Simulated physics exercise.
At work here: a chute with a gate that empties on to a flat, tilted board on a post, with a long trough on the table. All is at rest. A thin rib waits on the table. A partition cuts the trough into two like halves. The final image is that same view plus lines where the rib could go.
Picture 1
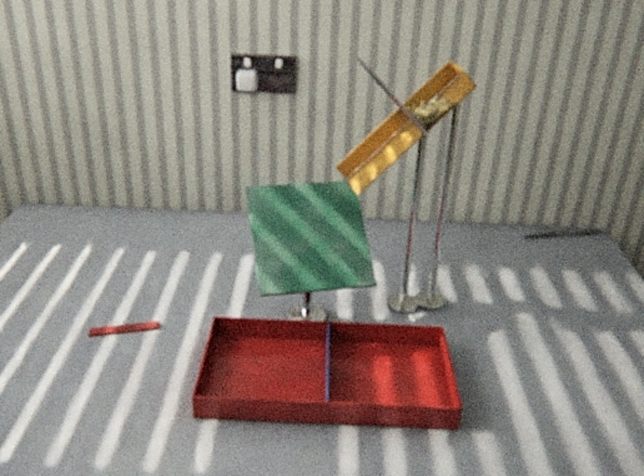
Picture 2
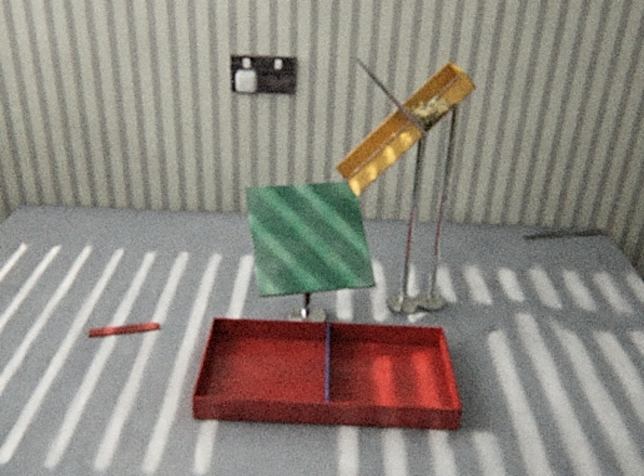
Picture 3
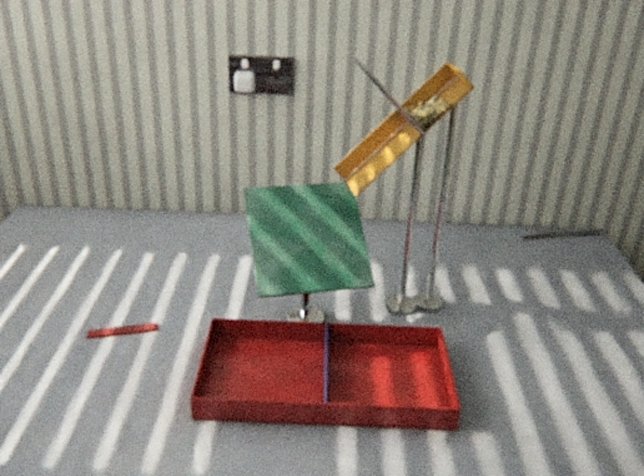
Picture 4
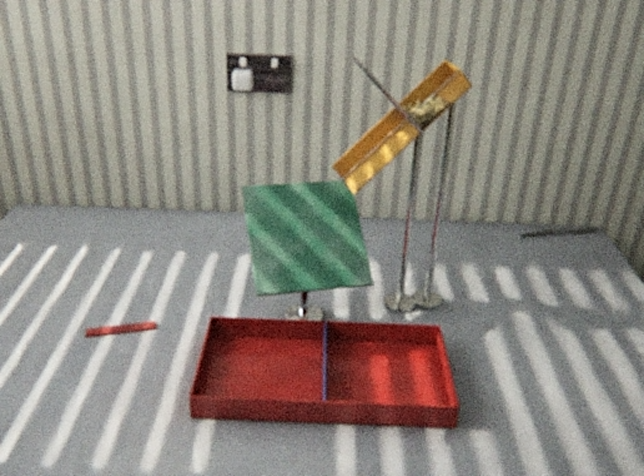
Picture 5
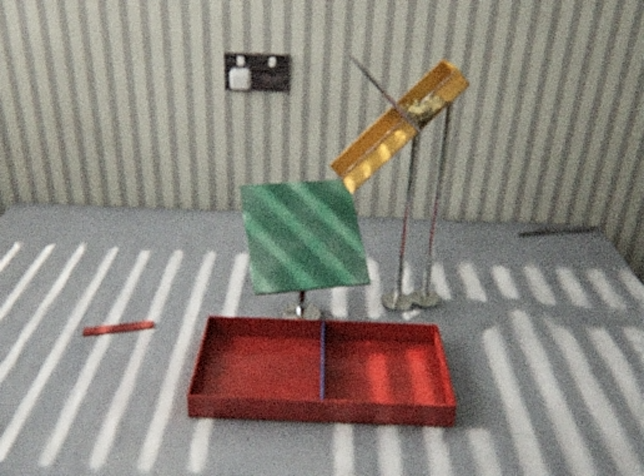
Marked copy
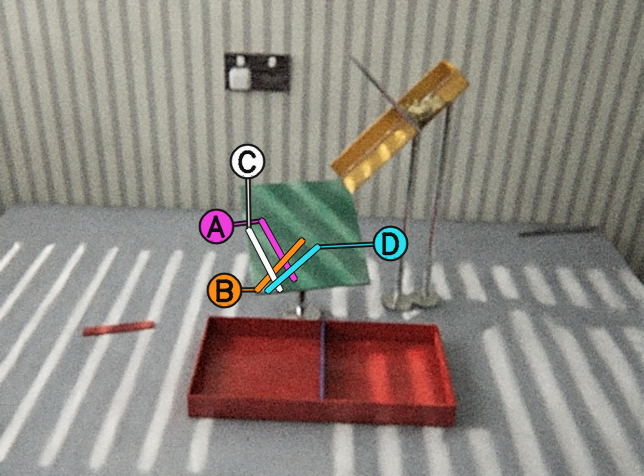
At the start, an orange chute holding a small pale load behind a thin gate slopes down to the left toward a tilted green board, above a red trough split by a partition. Through to the end, nothing moves among them; only the whole view shifts very slightly.
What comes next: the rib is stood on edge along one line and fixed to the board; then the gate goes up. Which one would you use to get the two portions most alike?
The best line is A.
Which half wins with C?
The left half.
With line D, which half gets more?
The left half.
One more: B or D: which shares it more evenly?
Here it is line B.
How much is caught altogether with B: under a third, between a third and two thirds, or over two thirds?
Over two thirds.
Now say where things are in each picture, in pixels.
In the first frame, load behind the gate at (425, 112), soya beans; lip of the chute at (353, 188), sloping fairly steeply.
In the second frame, middle of the board at (310, 235), tilted fairly steeply; middle of its low edge at (319, 291); of its high edge at (301, 184).
In the third frame, front corners of the trough at (191, 398) and (460, 409); front end of its middle wall at (326, 403).
In the fourth frame, middle of the load at (421, 111); lip at (349, 187).
In the fifth frame, middle of the load at (418, 110); lip at (347, 186).
On the marked copy, line A from (261, 220) to (294, 278); line B from (301, 240) to (257, 289); line C from (249, 230) to (279, 289); line D from (317, 247) to (267, 290).
If A is chosen, of what is caught, about two thirds in the left half, about a third in the right.
If B is chosen, of what is caught, most in the left half, about a quarter in the right.
If C is chosen, of what is caught, most in the left half, a small part in the right.
If D is chosen, of what is caught, nearly all in the left half, a small part in the right.
